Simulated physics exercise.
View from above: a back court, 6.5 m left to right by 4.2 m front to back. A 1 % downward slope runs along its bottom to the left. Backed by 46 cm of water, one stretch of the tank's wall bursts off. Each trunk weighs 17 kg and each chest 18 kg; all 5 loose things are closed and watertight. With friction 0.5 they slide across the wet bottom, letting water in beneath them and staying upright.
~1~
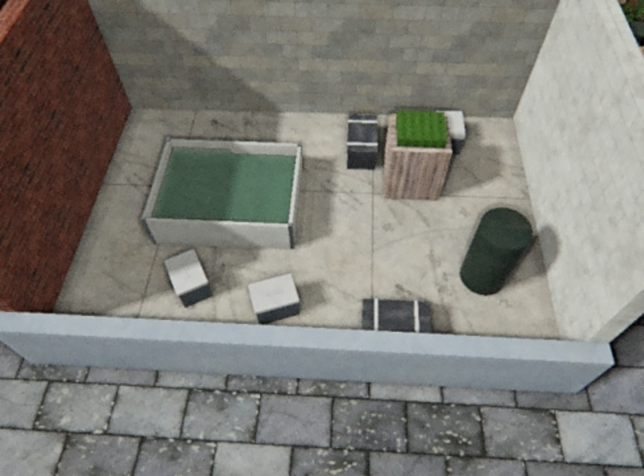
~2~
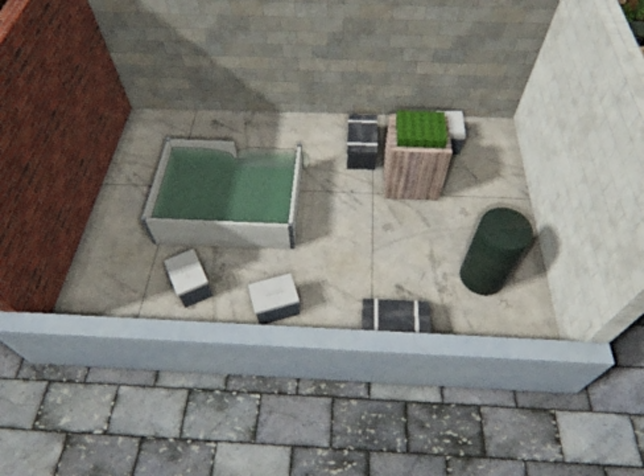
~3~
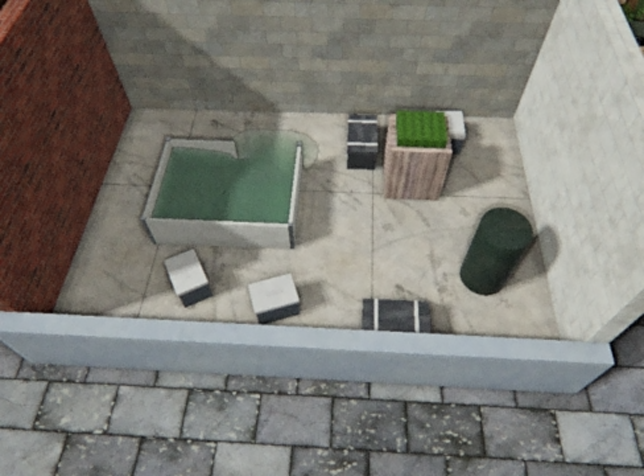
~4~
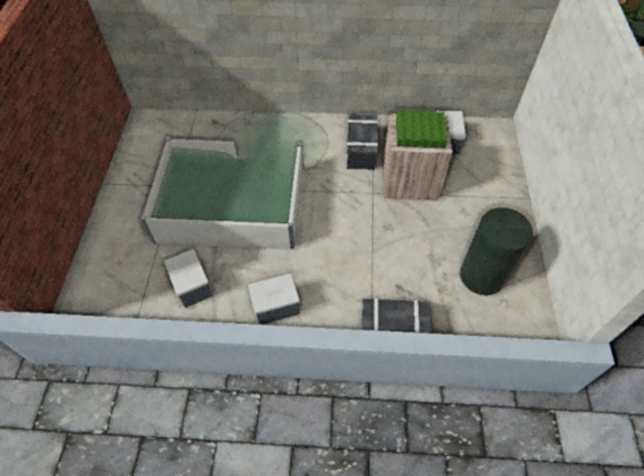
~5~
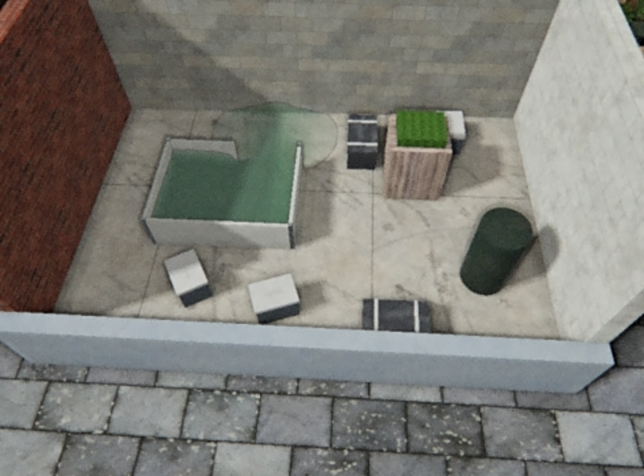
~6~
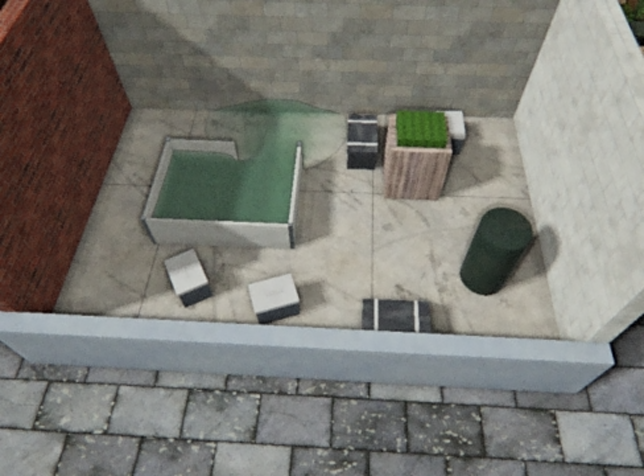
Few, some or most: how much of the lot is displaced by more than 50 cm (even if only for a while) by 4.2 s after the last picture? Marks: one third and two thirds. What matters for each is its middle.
Share: Less than a third.
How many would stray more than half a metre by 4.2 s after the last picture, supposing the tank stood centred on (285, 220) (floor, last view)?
In that case the number is 2.
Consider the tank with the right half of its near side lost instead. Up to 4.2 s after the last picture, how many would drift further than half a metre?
Result: 2 of them.
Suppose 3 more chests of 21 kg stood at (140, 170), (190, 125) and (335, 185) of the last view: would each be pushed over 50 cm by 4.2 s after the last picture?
Going through them in turn, I'd say beyond, beyond and not that far.
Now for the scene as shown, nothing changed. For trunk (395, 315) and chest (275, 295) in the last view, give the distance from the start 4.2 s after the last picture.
Net shifts, in order: 0 cm and 0 cm.
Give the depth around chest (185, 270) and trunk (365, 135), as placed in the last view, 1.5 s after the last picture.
Depth approx. 0 cm / 4 cm.
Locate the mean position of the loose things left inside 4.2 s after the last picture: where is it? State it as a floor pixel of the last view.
Mean position approx. (352, 260).
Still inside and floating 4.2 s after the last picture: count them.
0.
Then, 0.4 s after the last picture 0 of 5 are over 50 cm from their spots; 0 afloat.
Then, 1.5 s after the last picture 0 of 5 are over 50 cm from their spots; 0 afloat.
Then, 2.8 s after the last picture 1 of 5 are over 50 cm from their spots; 0 afloat.
Then, 4.2 s after the last picture 1 of 5 are over 50 cm from their spots, and 1 have been at some point; 0 afloat.
